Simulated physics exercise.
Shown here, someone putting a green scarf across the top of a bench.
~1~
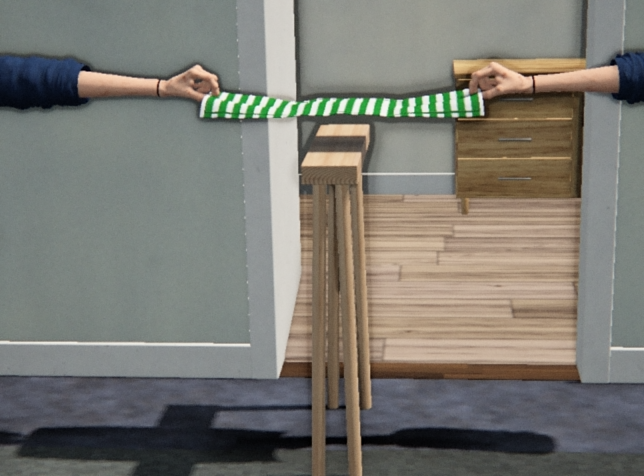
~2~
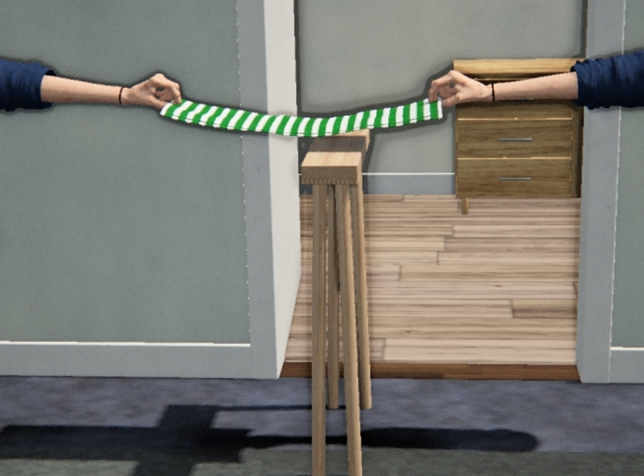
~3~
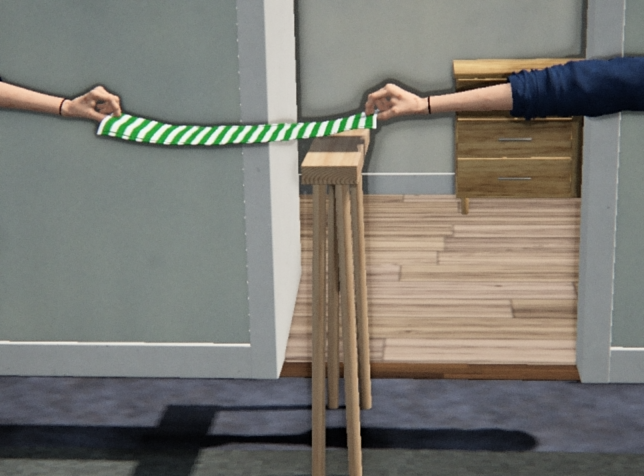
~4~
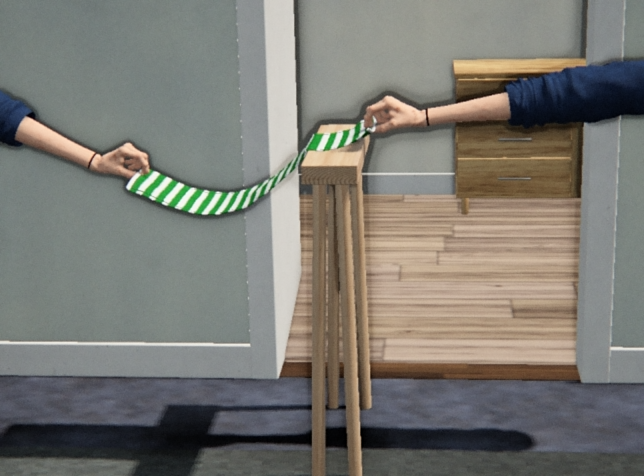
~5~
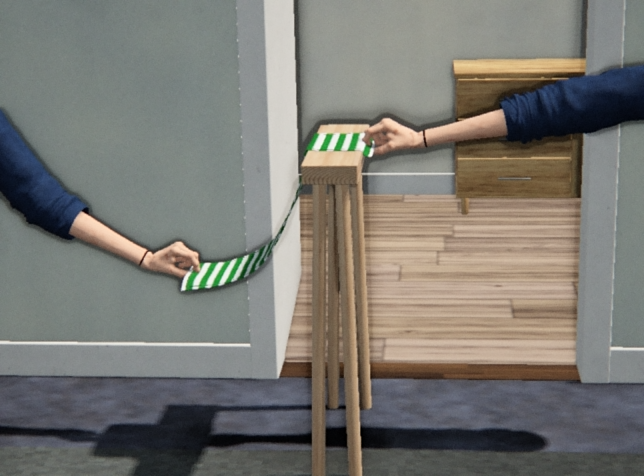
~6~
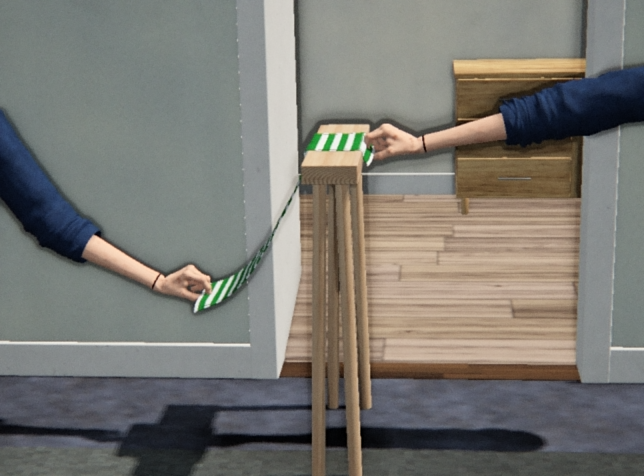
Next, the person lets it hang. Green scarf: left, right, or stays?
Most likely it heads off to the left, as I see it.
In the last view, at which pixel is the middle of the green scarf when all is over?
About (299, 439).
Then, 0.34 s after the last picture, scarf sliding left.
Then, 0.62 s after the last picture, scarf in a heap on the floor near (298, 434).
At rest, scarf in a heap on the floor near (299, 439). The green scarf slips off to the left.
